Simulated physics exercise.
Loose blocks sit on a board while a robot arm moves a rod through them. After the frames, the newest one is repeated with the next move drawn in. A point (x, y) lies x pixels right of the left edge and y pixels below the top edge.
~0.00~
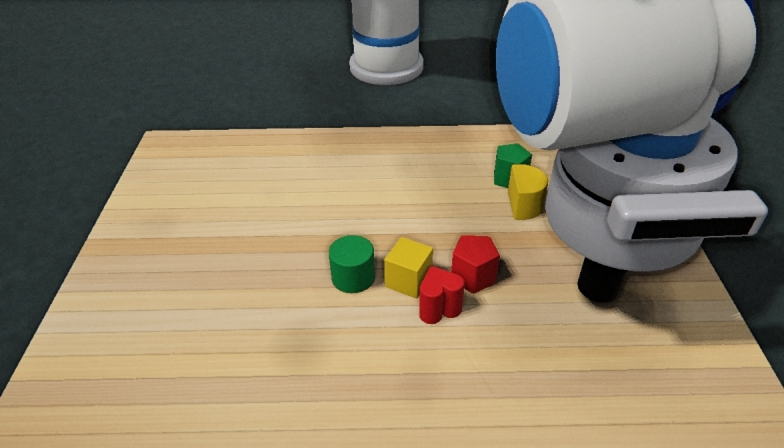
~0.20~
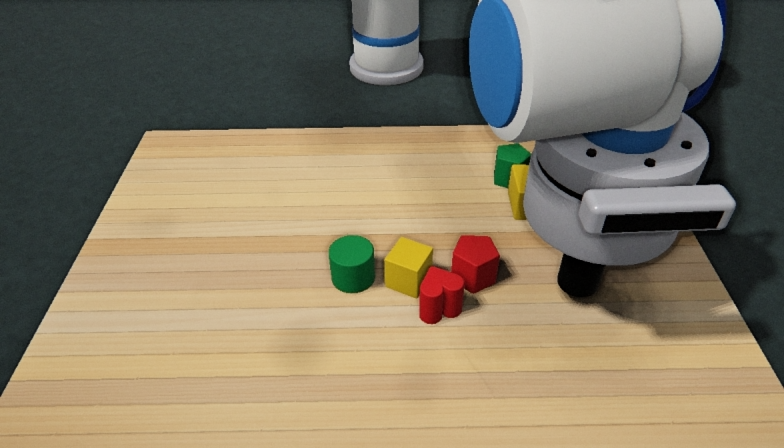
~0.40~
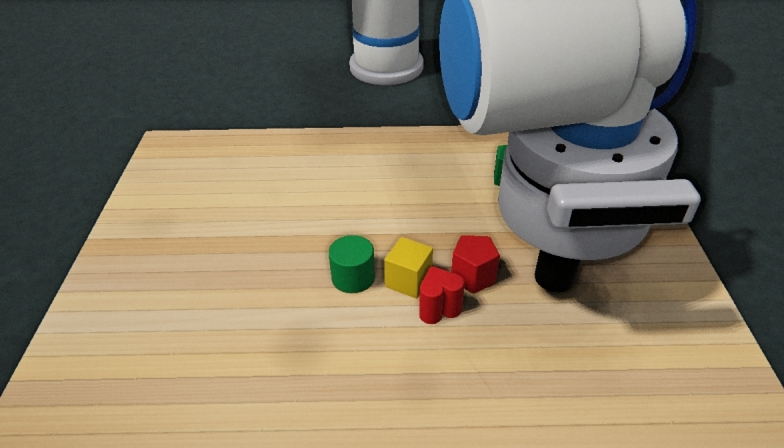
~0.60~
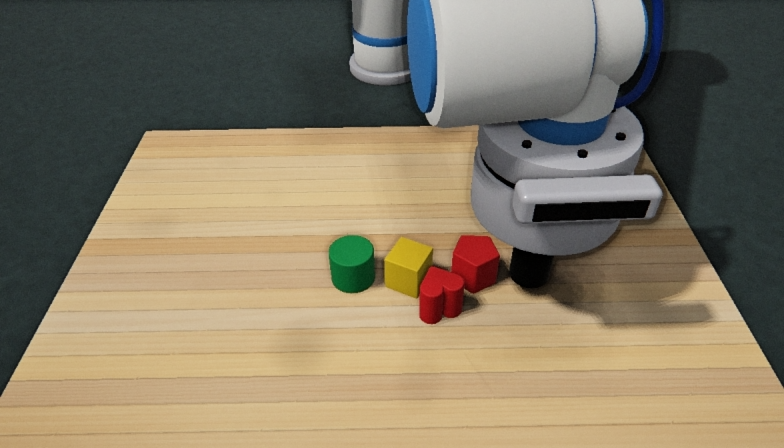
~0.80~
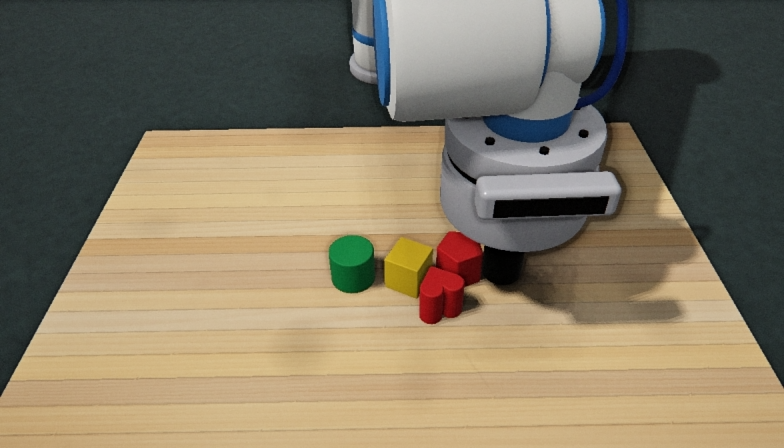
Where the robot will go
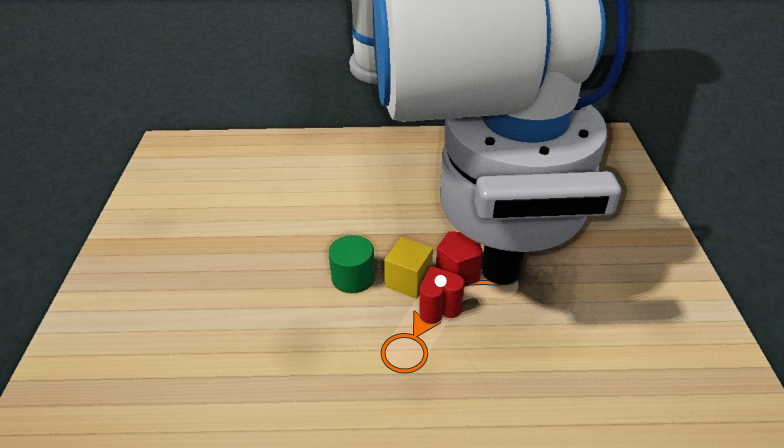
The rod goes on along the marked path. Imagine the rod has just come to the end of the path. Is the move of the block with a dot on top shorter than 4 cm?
I expect not.
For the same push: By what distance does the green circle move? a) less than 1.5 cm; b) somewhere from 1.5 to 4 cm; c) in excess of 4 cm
a.
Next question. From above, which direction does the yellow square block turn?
From the top, the block rotates counterclockwise.
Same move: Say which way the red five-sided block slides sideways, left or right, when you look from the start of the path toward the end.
Shifts right.
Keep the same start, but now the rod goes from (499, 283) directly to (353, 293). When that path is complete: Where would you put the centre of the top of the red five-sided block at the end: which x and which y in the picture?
I'd say the red five-sided block ends with its top centre at (423, 232).
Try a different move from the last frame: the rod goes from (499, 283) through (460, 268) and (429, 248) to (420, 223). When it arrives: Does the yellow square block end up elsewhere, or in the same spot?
It does get moved.
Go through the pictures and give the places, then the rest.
In the first frame, rod tip (598, 288); block tops, green circle (351, 249); yellow square block (409, 253); red heart (441, 281); red five-sided block (476, 248).
In the second frame, rod (577, 283); blocks unchanged.
In the third frame, rod (554, 278); blocks unchanged.
In the fourth frame, rod (529, 274); blocks unchanged.
In the fifth frame, rod (501, 271); green circle (351, 249); yellow square block (409, 253); red heart (441, 281); red five-sided block (461, 245).
Path on the board, from (499, 283) by way of (454, 288) and (427, 317) to (404, 353); the dot is on the red heart.
On the path given first. One third of the way, rod (454, 276); yellow square block (394, 250), turned 45° anticlockwise; red heart (437, 284); red five-sided block (431, 236), turned 55° clockwise.
Two thirds of the way, rod (427, 307); yellow square block (394, 250), turned 45° anticlockwise; red heart (406, 316); red five-sided block (431, 236), turned 55° clockwise.
At the end, rod (404, 341); green circle in place; yellow square block (394, 250), turned 45° anticlockwise; red heart (377, 352), turned 20° clockwise; red five-sided block (431, 236), turned 55° clockwise.
